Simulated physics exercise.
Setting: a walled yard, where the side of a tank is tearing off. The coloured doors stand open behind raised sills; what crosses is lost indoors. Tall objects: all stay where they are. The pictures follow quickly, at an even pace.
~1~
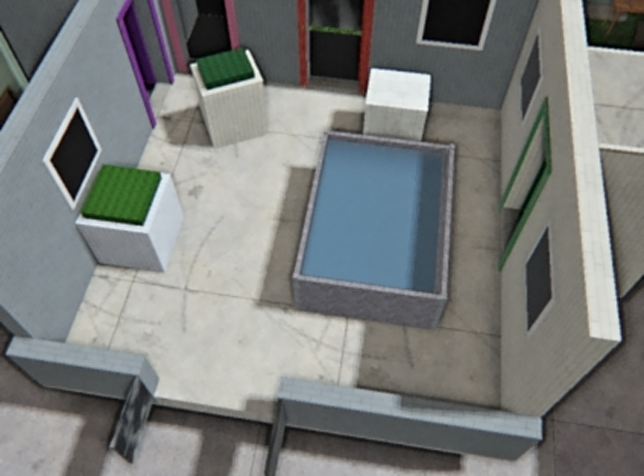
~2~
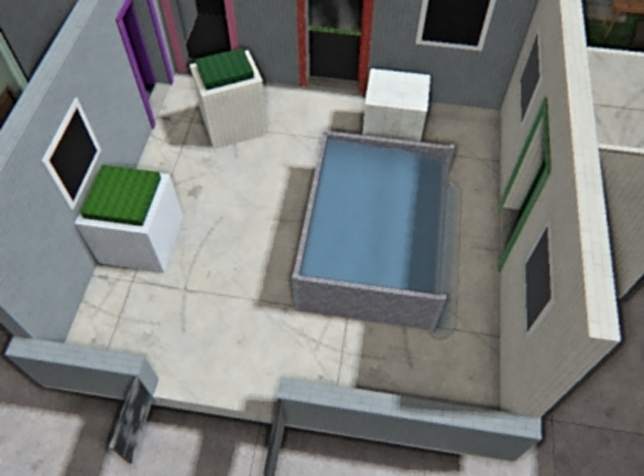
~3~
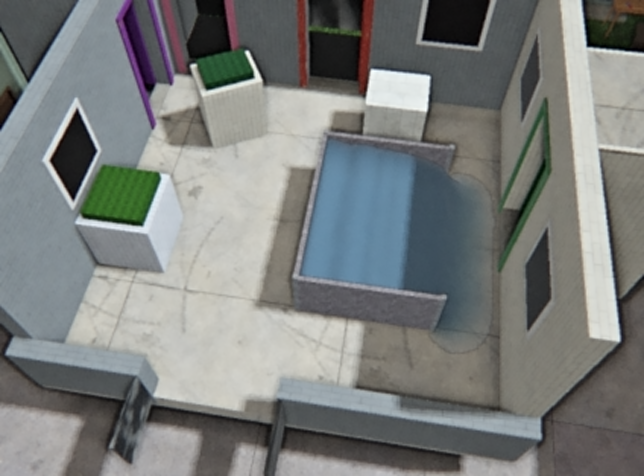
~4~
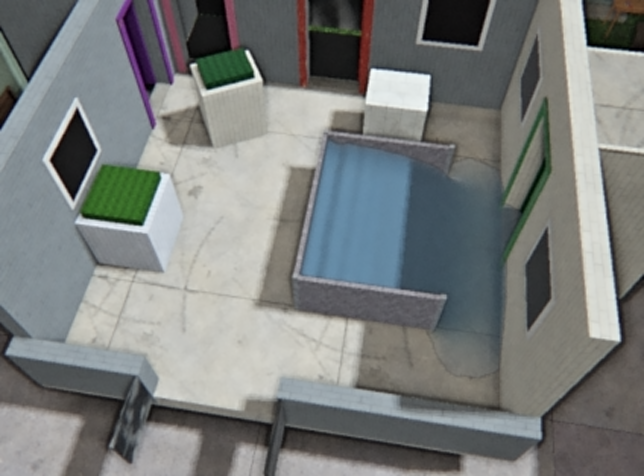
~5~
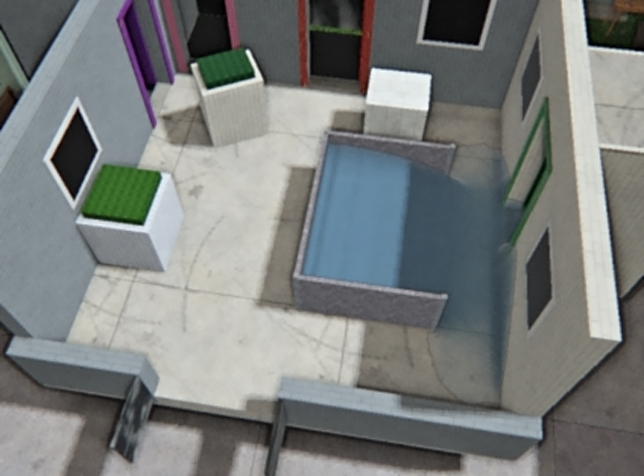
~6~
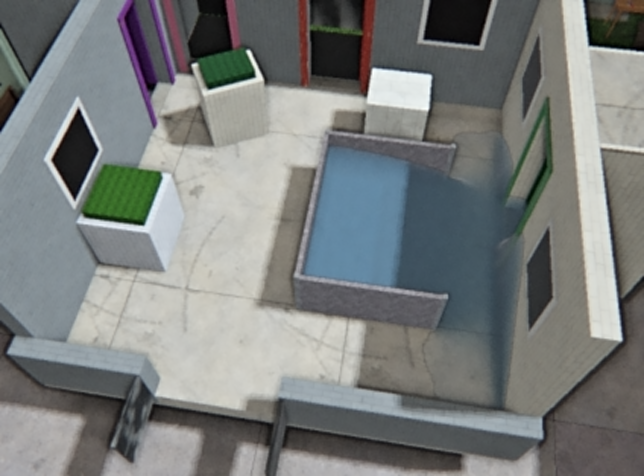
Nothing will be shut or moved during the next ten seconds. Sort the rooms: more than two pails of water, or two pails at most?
Pink door - two pails at most; purple door - more than two pails; green door - more than two pails; red door - more than two pails.
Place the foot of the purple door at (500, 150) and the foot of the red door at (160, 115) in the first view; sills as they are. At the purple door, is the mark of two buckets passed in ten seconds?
Purple is flooded.
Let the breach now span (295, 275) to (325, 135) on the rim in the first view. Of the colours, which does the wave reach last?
I'd pick the green one.
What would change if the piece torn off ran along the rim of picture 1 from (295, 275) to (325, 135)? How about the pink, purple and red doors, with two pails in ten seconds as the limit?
As I see it, the pink door breaks the limit, the purple door breaks the limit and the red door breaks the limit.
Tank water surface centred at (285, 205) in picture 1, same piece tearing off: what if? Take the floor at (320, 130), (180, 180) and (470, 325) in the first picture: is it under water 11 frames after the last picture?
Well, in the order you listed them, they'd be unreached, unreached and reached by the flood.
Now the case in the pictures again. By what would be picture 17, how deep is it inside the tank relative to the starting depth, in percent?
I'd say some 28 %.
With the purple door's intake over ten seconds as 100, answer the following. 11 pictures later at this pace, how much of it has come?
Result: 0 % of the ten-second total.
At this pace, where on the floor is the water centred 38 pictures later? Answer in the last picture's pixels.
The spot I would choose is (345, 242).
A moment on, water covers 25 % of the floor; the pink door not reached, the purple door not reached, the green door far over two buckets in, the red door not reached.
Next, water covers 40 % of the floor; the pink door not reached, the purple door not reached, the green door far over two buckets in, the red door wet at the sill, nothing in.
Then, water covers 75 % of the floor; the pink door wet at the sill, nothing in, the purple door wet at the sill, nothing in, the green door far over two buckets in, the red door under two buckets in.
Later, water covers 95 % of the floor; the pink door under two buckets in, the purple door over two buckets in, the green door far over two buckets in, the red door over two buckets in.
In the end, water covers 95 % of the floor; the pink door under two buckets in, the purple door over two buckets in, the green door far over two buckets in, the red door over two buckets in.
